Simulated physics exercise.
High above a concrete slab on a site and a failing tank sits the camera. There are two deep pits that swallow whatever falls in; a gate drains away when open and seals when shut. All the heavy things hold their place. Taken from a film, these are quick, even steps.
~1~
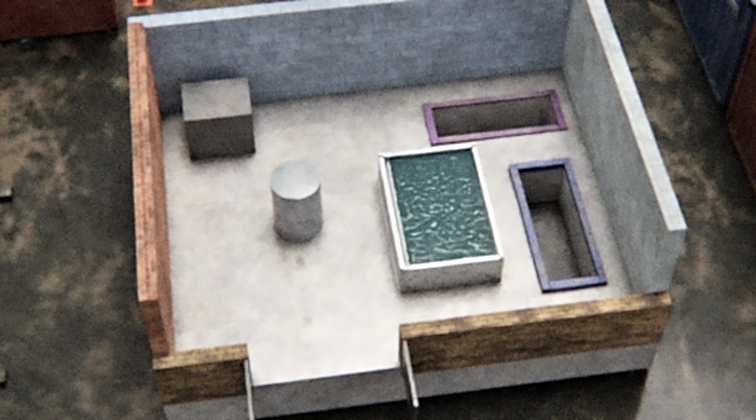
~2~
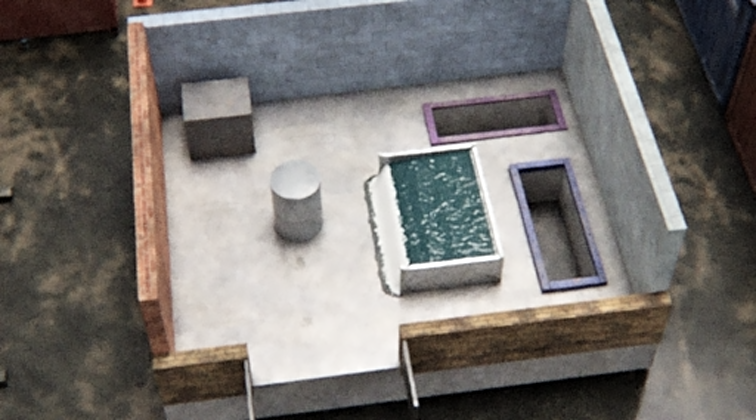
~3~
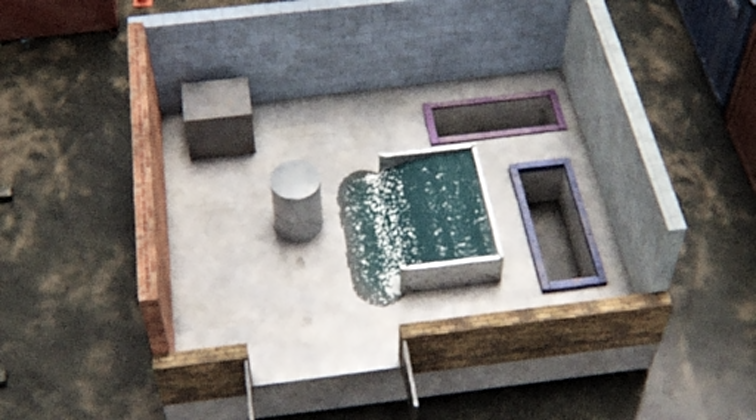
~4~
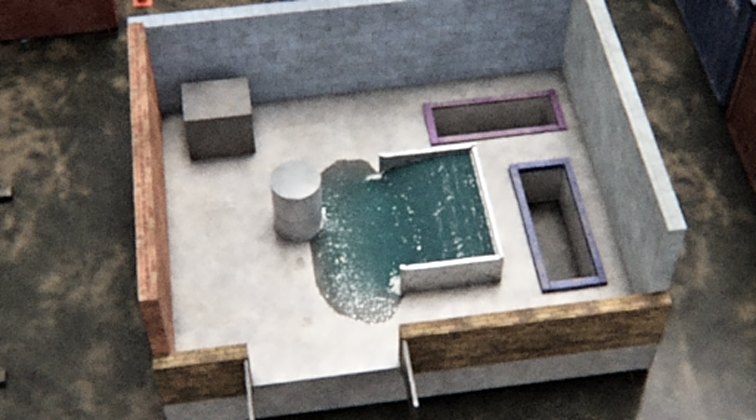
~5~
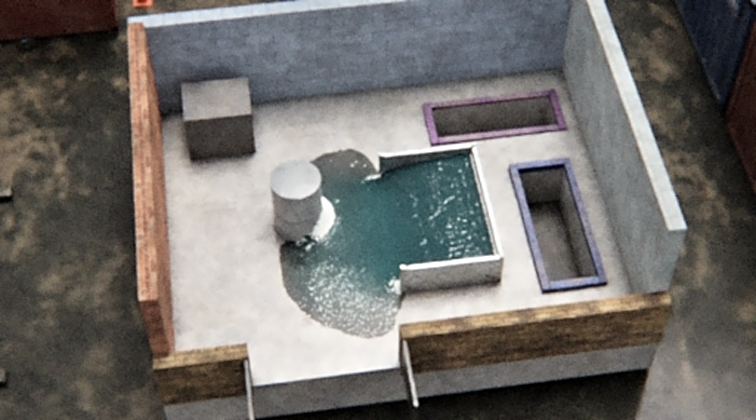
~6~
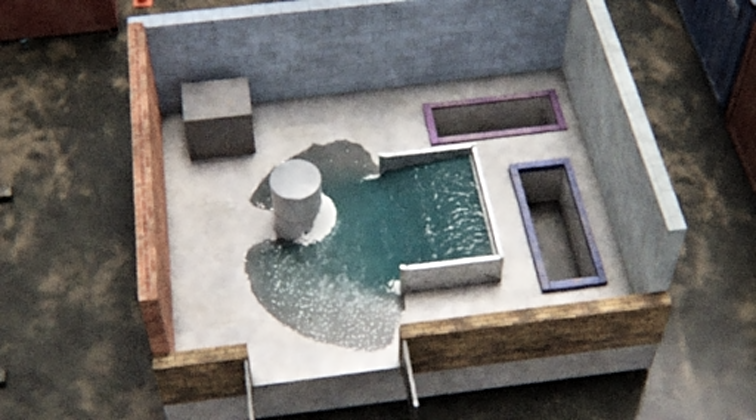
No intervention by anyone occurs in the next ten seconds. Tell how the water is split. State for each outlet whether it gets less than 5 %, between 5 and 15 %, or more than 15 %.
As I see it, the gate takes in a considerable amount - past fifteen per cent; the purple pit takes in a trifling amount - short of five per cent; the blue pit takes in a trifling amount - short of five per cent.
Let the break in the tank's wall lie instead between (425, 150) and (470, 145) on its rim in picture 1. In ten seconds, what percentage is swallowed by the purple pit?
The purple pit gets 40 per cent.
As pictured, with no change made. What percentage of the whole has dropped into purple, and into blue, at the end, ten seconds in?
About 2 %, then about 0 %.
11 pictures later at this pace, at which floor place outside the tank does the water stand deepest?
About (177, 359).
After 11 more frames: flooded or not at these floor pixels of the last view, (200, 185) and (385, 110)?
Point 1: Inundated; point 2: Unwetted.
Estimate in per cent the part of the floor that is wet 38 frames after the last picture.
Near 70 in a hundred.
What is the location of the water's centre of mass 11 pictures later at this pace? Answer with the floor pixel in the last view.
It is around (305, 247).
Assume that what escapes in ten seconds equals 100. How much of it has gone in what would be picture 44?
Somewhere around 65 per cent, I'd say.
A moment on, water covers 40 % of the floor; the gate 0 %, the purple pit 0 %, the blue pit 0 %.
Next, water covers 50 % of the floor; the gate 2 %, the purple pit 0 %, the blue pit 0 %.
Then, water covers 60 % of the floor; the gate 7 %, the purple pit 0 %, the blue pit 0 %.
Later, water covers 70 % of the floor; the gate 17 %, the purple pit 0 %, the blue pit 0 %.
In the end, water covers 75 % of the floor; the gate 25 %, the purple pit 1 %, the blue pit 0 %.
